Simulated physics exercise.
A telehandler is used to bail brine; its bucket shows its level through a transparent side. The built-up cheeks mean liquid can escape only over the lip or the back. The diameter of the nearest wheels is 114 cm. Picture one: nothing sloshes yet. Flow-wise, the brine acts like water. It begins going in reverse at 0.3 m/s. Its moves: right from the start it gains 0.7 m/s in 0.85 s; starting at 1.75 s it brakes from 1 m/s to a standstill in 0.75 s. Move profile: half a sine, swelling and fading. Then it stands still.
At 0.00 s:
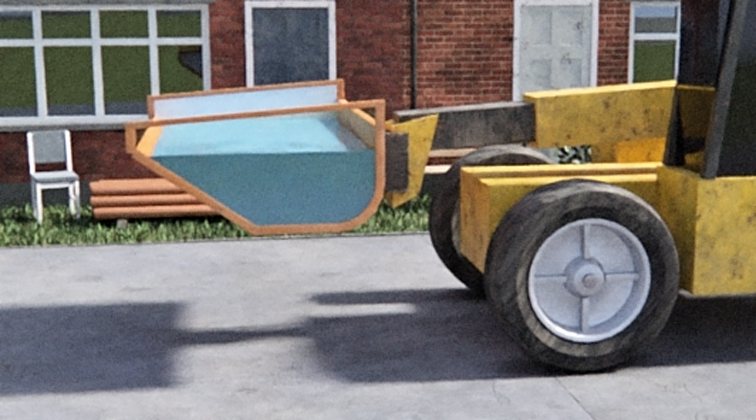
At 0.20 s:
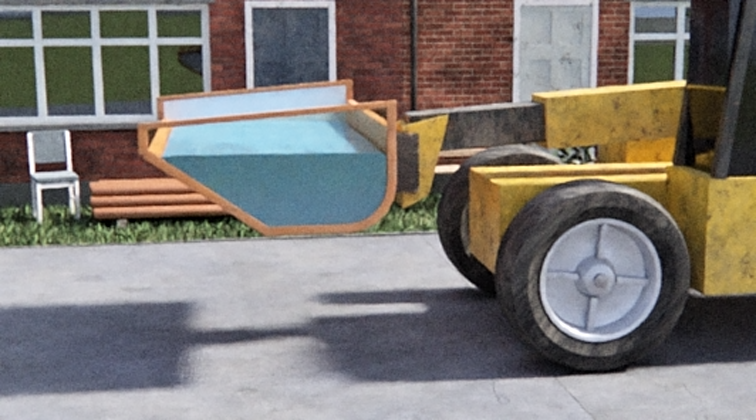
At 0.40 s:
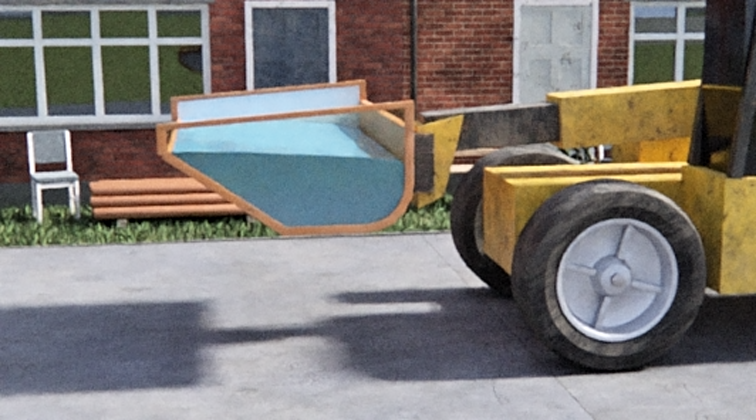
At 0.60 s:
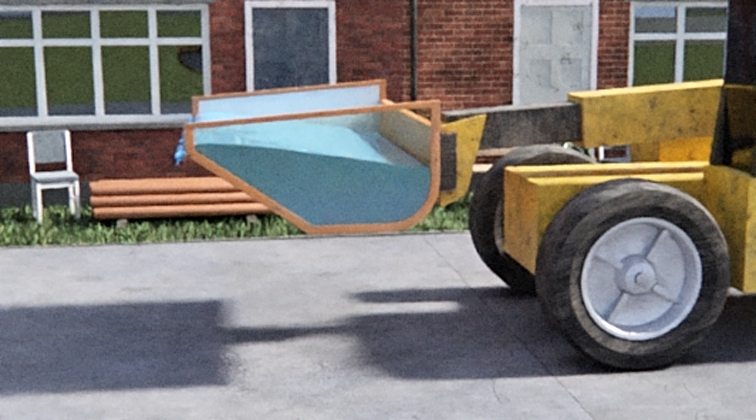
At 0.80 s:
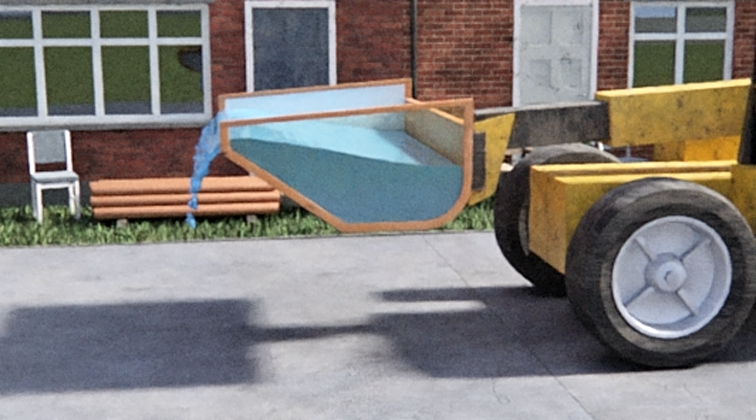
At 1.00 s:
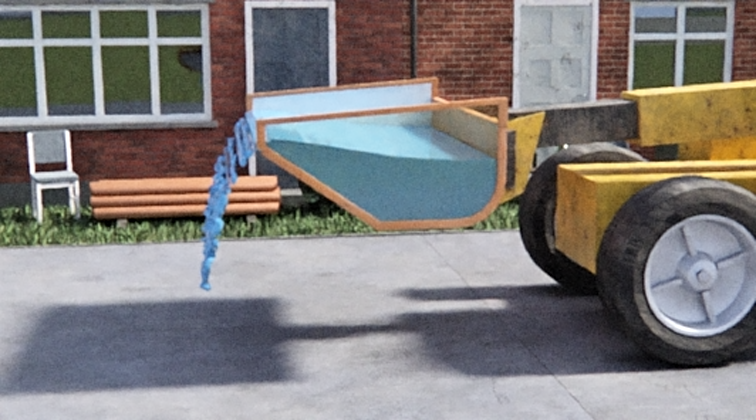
The clip shows a yellow telehandler reversing to the right past a brick building, its clear-sided bucket full of liquid; the surface tilts higher toward the left, then blue liquid pours over the left lip onto the ground.
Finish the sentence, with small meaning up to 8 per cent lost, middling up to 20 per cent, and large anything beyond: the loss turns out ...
The loss turns out middling.
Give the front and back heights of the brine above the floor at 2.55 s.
At the front the surface is at 36 cm, while at the back it is at 46 cm.
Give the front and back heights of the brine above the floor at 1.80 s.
Front 40 cm, back 42 cm.
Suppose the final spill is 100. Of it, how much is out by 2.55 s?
About 50 percent, give or take.
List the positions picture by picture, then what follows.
The first frame shows level at the front (257, 156); level at the back (360, 152); the lip is at (136, 149); the front is on the left.
The second frame shows level at the front (269, 156); level at the back (372, 155).
The third frame shows level at the front (287, 156); level at the back (390, 162).
The fourth frame shows level at the front (314, 155); level at the back (416, 168); brine has begun to come out.
The fifth frame shows level at the front (348, 156); level at the back (448, 168); brine is coming out, 3 per cent so far.
The sixth frame shows level at the front (383, 156); level at the back (482, 162); the lip is at (266, 146); brine is coming out, 4 per cent so far.
Then, 1.80 s in, the surface stands 41 cm on the front, 43 cm on the back; the loss stands at 5 per cent, over the front.
Then, 2.55 s in, the surface stands 37 cm on the front, 46 cm on the back; the loss stands at 6 per cent, over the front.
Then, 3.30 s in, the surface stands 33 cm on the front, 36 cm on the back; the loss stands at 8 per cent, over the front.
Then, 5.39 s in, the loss stands at 10 per cent, over the front, 79 of 773 litres.
